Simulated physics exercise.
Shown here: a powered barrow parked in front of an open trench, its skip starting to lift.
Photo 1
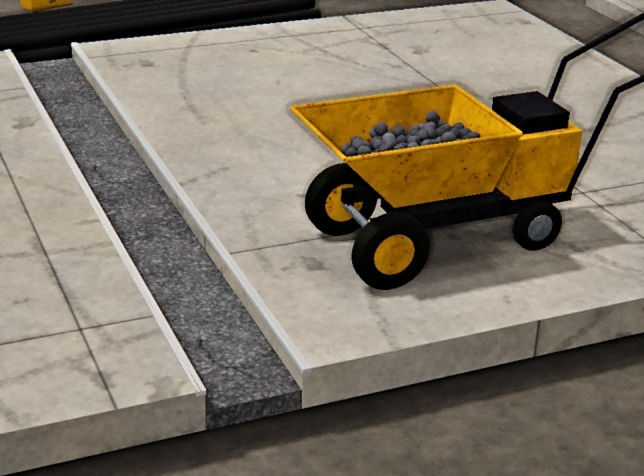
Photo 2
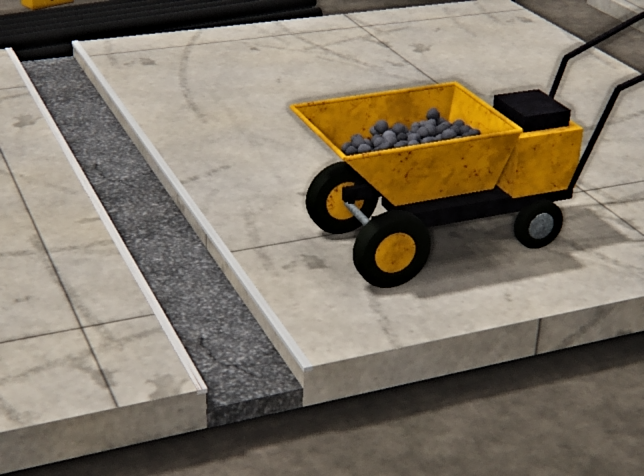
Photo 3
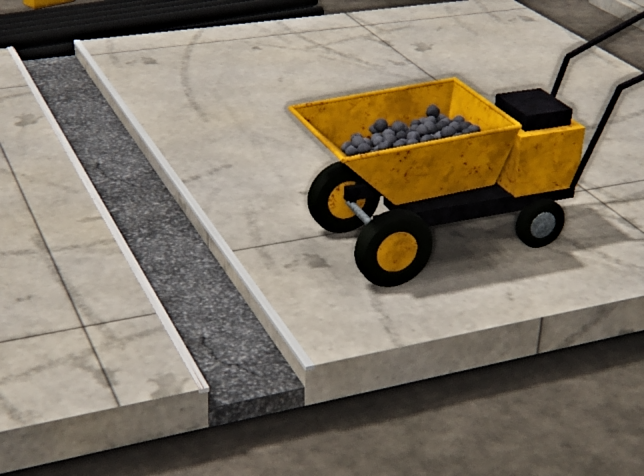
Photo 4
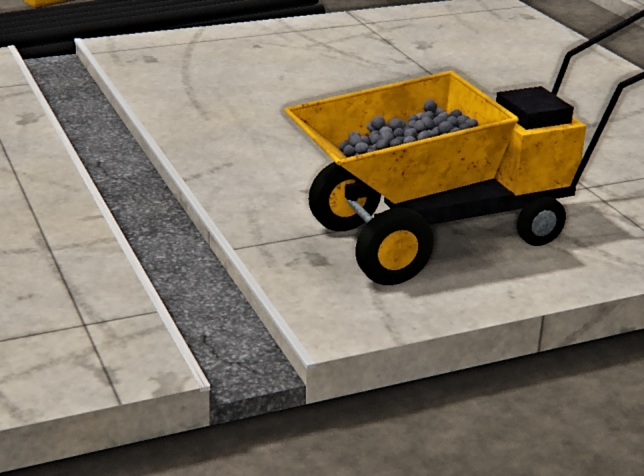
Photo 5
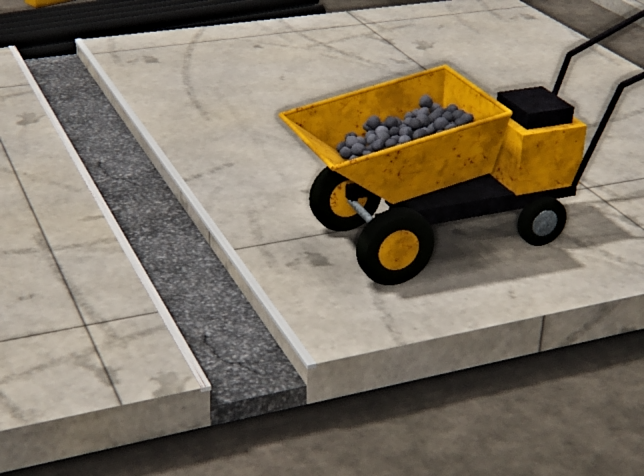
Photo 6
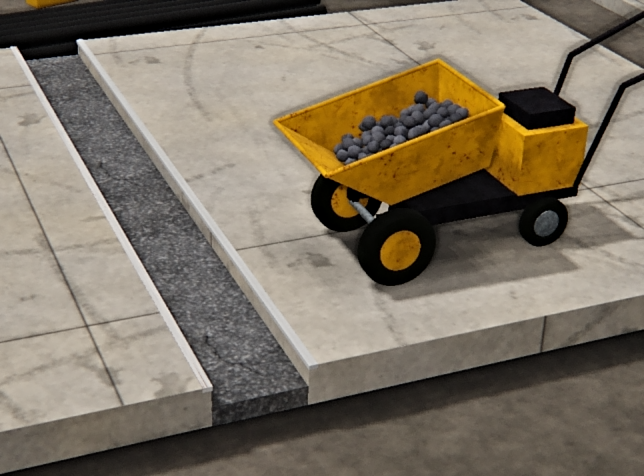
The yellow skip of a small wheeled barrow, loaded with round grey cobbles, sat level at first, then tilted slightly forward to the left while the barrow stayed parked on pale slabs beside a shallow trench.
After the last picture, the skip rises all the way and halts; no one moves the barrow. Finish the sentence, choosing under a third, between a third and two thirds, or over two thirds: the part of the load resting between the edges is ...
The part between the edges is over two thirds of the load.
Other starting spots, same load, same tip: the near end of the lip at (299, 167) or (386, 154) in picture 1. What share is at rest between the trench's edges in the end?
That works out to 70 per cent for the first position and 40 per cent for the second.
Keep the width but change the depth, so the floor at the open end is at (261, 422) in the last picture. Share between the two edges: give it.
Roughly 90 in a hundred.
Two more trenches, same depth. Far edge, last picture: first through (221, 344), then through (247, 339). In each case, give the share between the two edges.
I'd expect close to 70 in a hundred and then close to 40 in a hundred.
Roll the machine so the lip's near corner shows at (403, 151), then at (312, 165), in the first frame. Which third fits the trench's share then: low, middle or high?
Place one, less than a third; place two, more than two thirds.
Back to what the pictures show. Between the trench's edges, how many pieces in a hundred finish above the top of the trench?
Close to 15 percent.
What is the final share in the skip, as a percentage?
It works out to some 15 percent.
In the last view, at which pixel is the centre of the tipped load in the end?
The centre comes to rest near (206, 295).
Just after the last frame, skip tipped steeply; every one in the skip.
A moment on, skip tipped right over; the larger part in the skip; just a few short of the trench; roughly a quarter in or heaped over the trench.
Further on, skip tipped right over; about a tenth in the skip; just a few short of the trench; the larger part in or heaped over the trench.
When it is over, skip tipped right over; about a tenth in the skip; just a few short of the trench; the larger part in or heaped over the trench; not one beyond it.
